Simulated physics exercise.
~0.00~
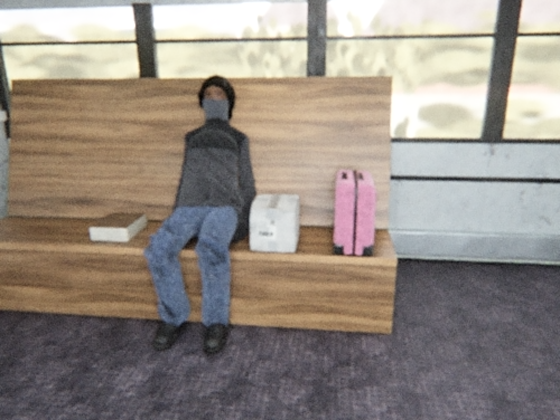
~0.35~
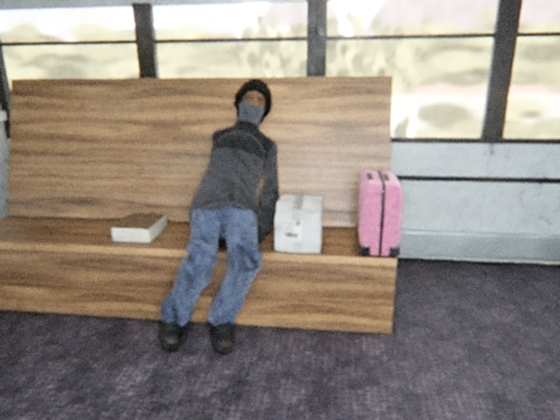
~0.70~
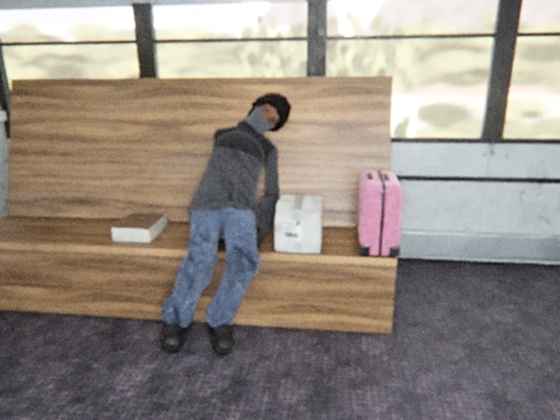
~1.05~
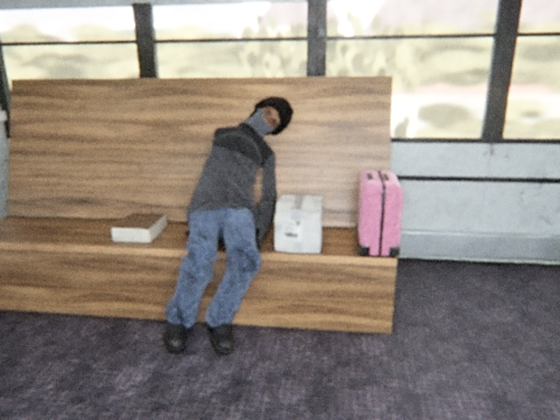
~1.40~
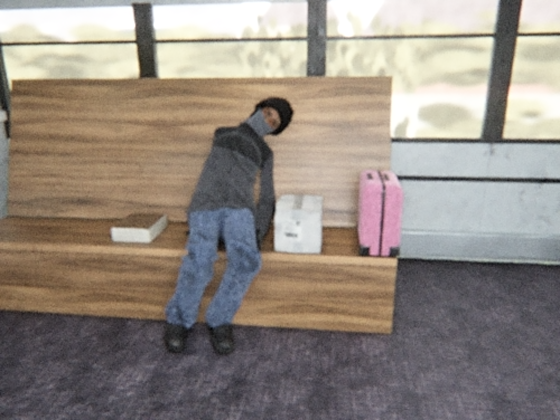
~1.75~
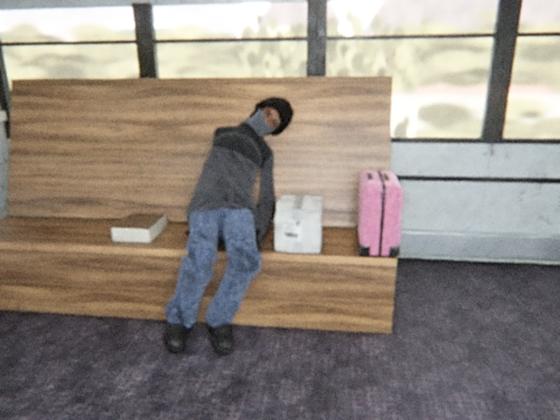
In this clip, a slumped commuter in a dark cap sits on a wooden bench between a brown folder, a white holdall and a pink case; all shift right, the commuter tips further right, head drooping, and everything settles, still on the seat.
